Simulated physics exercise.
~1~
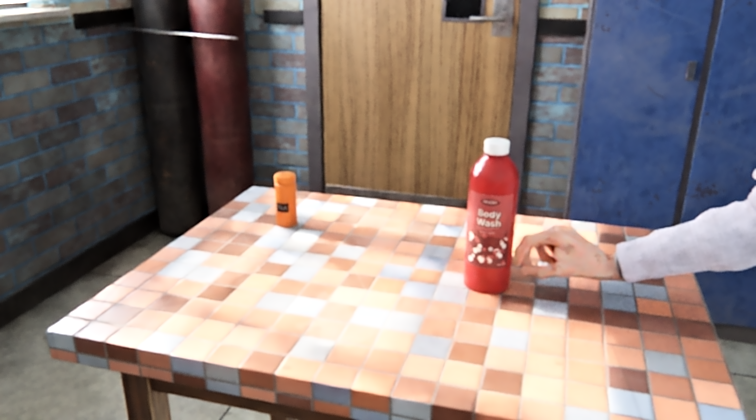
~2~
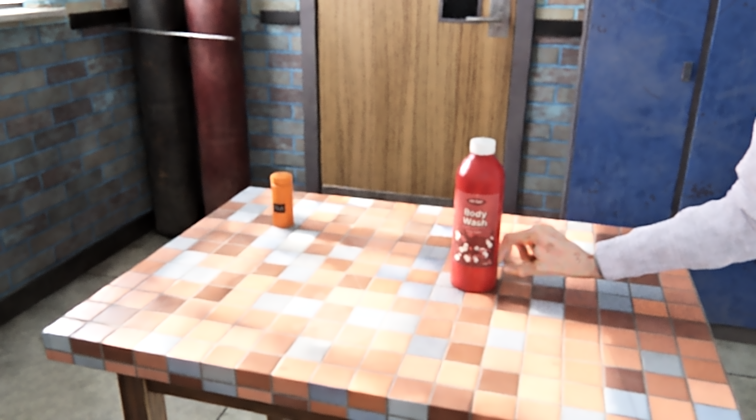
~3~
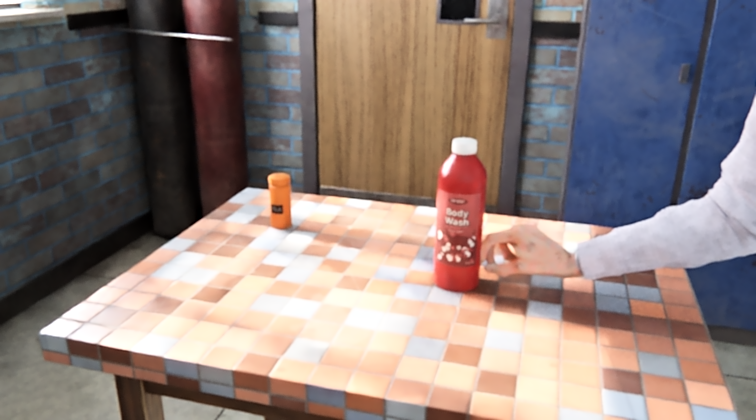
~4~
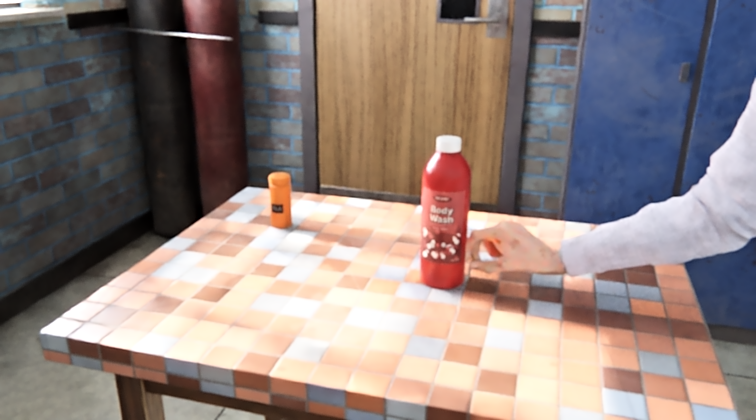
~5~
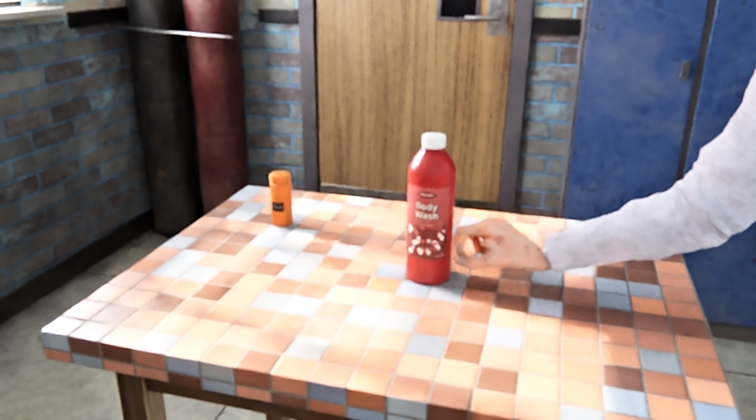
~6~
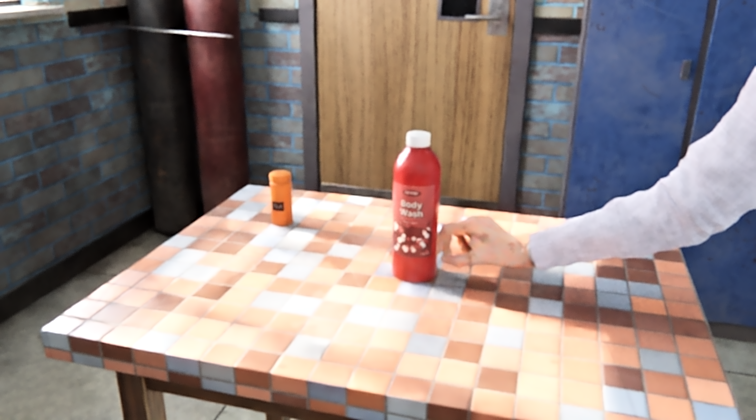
A tall red body wash bottle with a white cap stands on the right side of a table tiled in orange, brown and pale grey, seen from slightly above by a gently swaying camera. A small orange shaker sits farther back on the left, before a wooden door, blue lockers, brick walls and hanging punching bags. A hand in a pale sleeve reaches in from the right and pushes the bottle low on its side. The bottle slides slowly left, staying upright. It ends standing nearer the middle, the hand still beside it and the shaker unmoved.
